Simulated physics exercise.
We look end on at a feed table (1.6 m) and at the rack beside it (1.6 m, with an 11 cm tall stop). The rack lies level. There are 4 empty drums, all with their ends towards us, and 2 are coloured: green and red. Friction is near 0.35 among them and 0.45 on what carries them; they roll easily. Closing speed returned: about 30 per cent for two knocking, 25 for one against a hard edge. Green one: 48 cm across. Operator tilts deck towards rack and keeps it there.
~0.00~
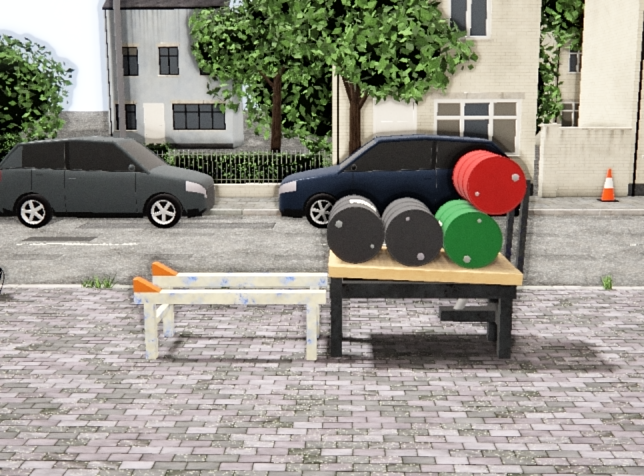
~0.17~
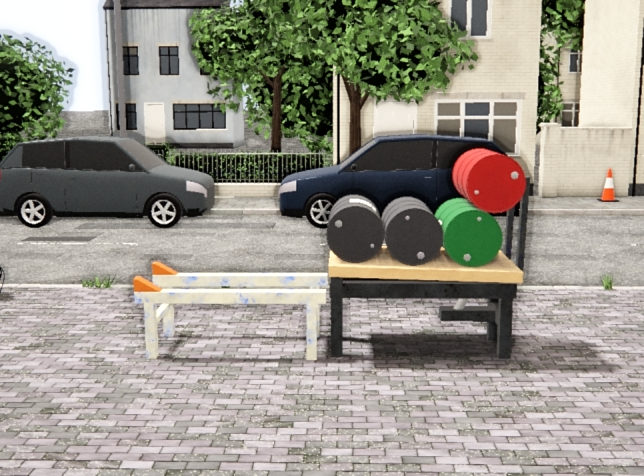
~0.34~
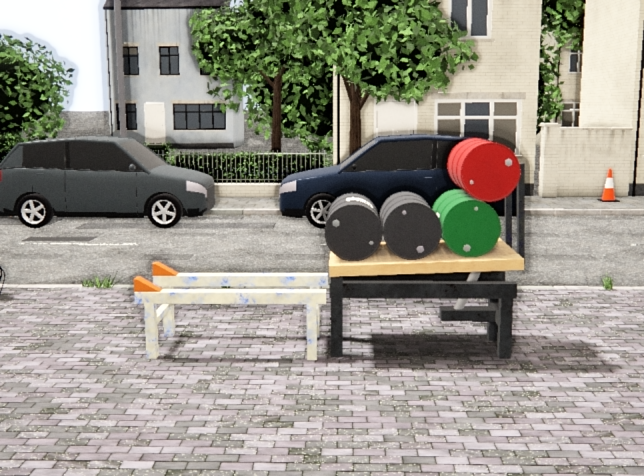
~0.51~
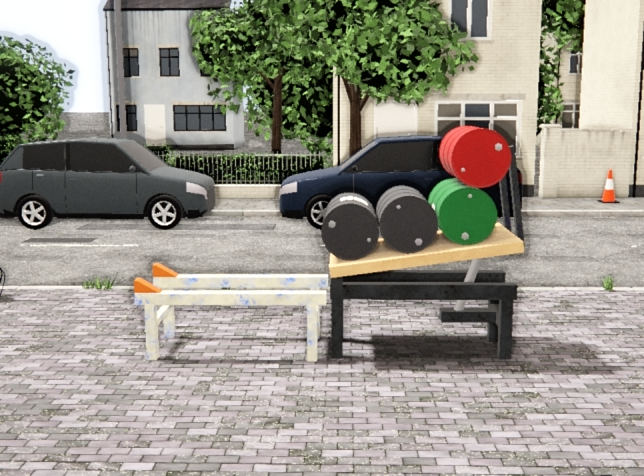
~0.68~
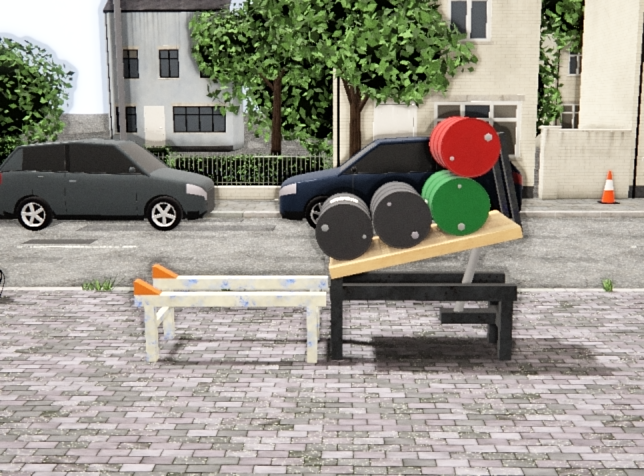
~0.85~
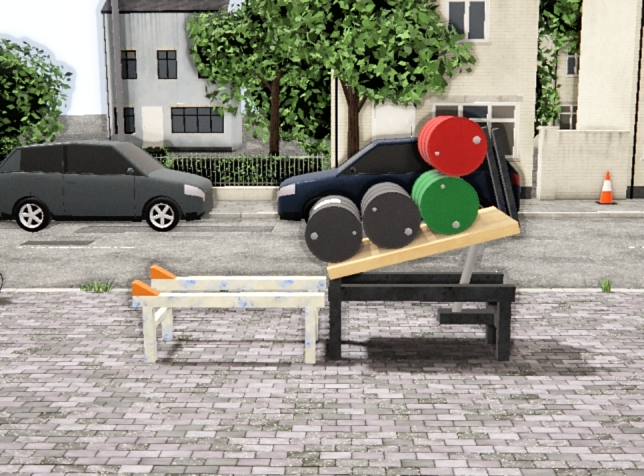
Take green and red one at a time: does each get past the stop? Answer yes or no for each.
Green: No, red: No.
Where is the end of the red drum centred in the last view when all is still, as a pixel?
It comes to rest at about (284, 268).
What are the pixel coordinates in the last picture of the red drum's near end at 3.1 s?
(392, 220), more or less.
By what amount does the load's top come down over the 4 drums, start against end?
About 65 cm.
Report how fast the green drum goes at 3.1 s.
It moves at about 0.2 m/s.
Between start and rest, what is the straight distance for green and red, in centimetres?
Green shifts 200 while red shifts 180.
By 3.1 s, green is on the rack, 100 cm from the rack's far end, rolling left; red is on the deck, 60 cm from the hinge, rolling left; 0 past the stop so far.
Finally (6.1 s), green is on the rack, 80 cm from the rack's far end; red is on the rack, 130 cm from the rack's far end; 1 past the stop so far.
